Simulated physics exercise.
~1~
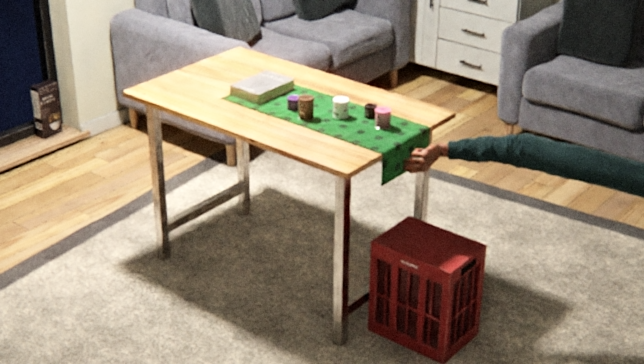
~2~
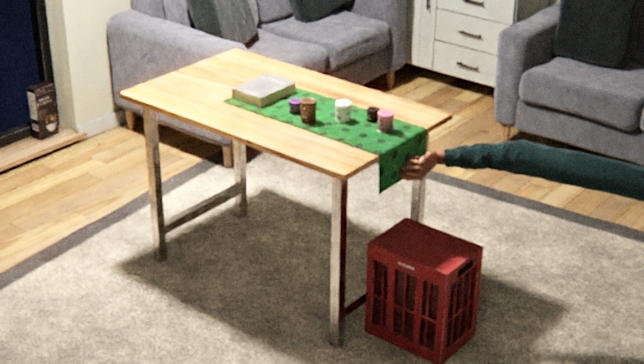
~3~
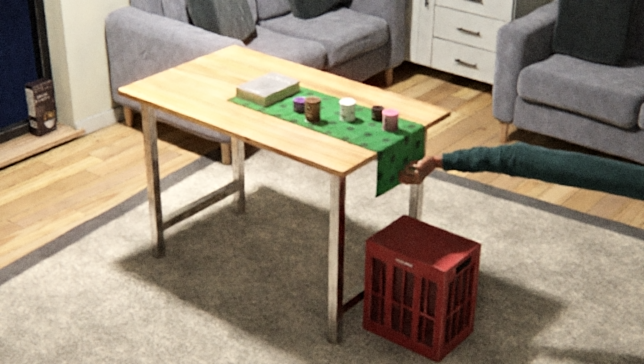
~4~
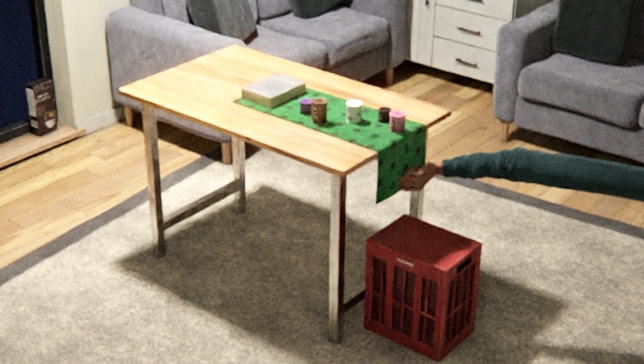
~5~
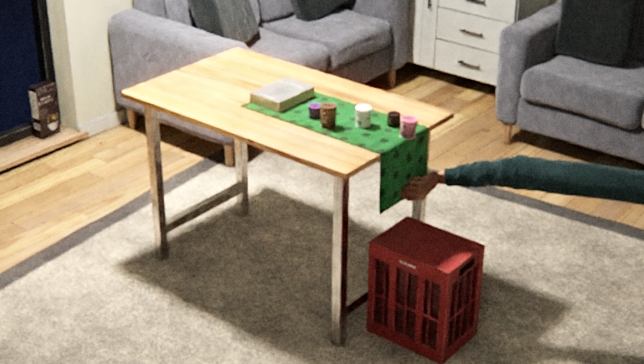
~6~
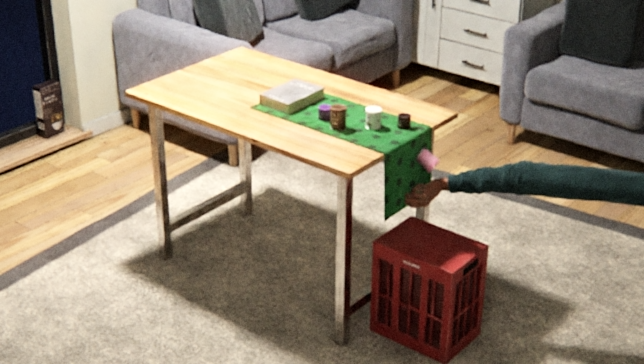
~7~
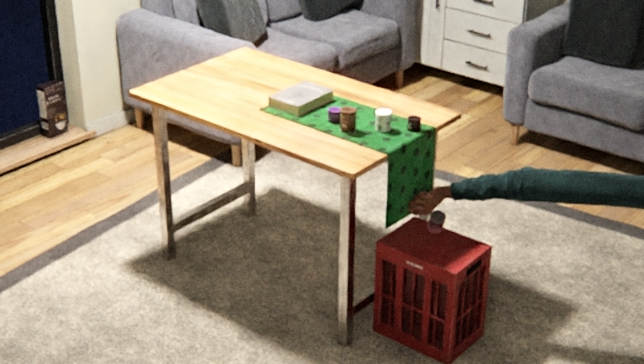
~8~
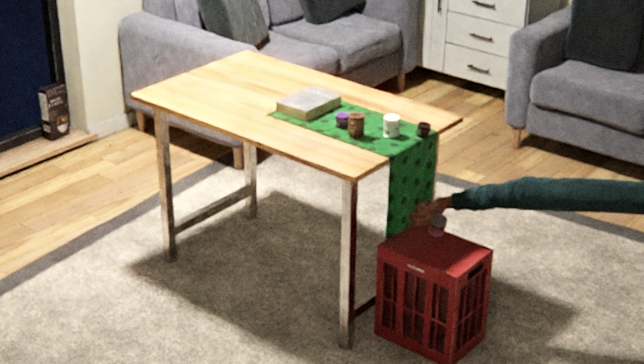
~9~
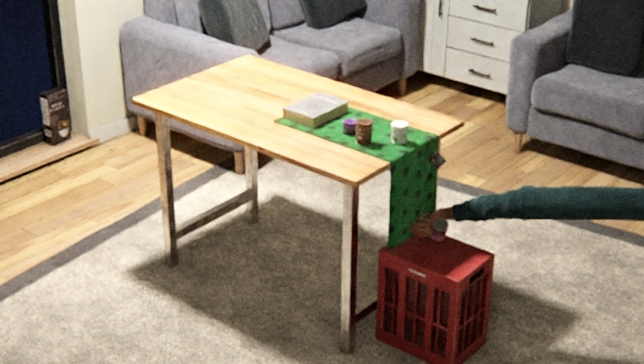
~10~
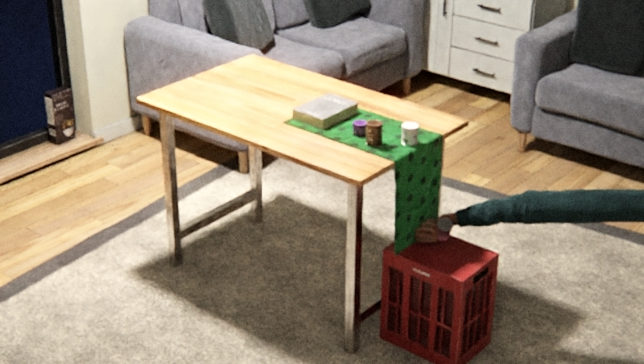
A hand pulled a green tablecloth down over the right end of a wooden table, dragging a book and small items along until a pink can and then a dark pot went over the edge, leaving the cloth hanging to the red crate.
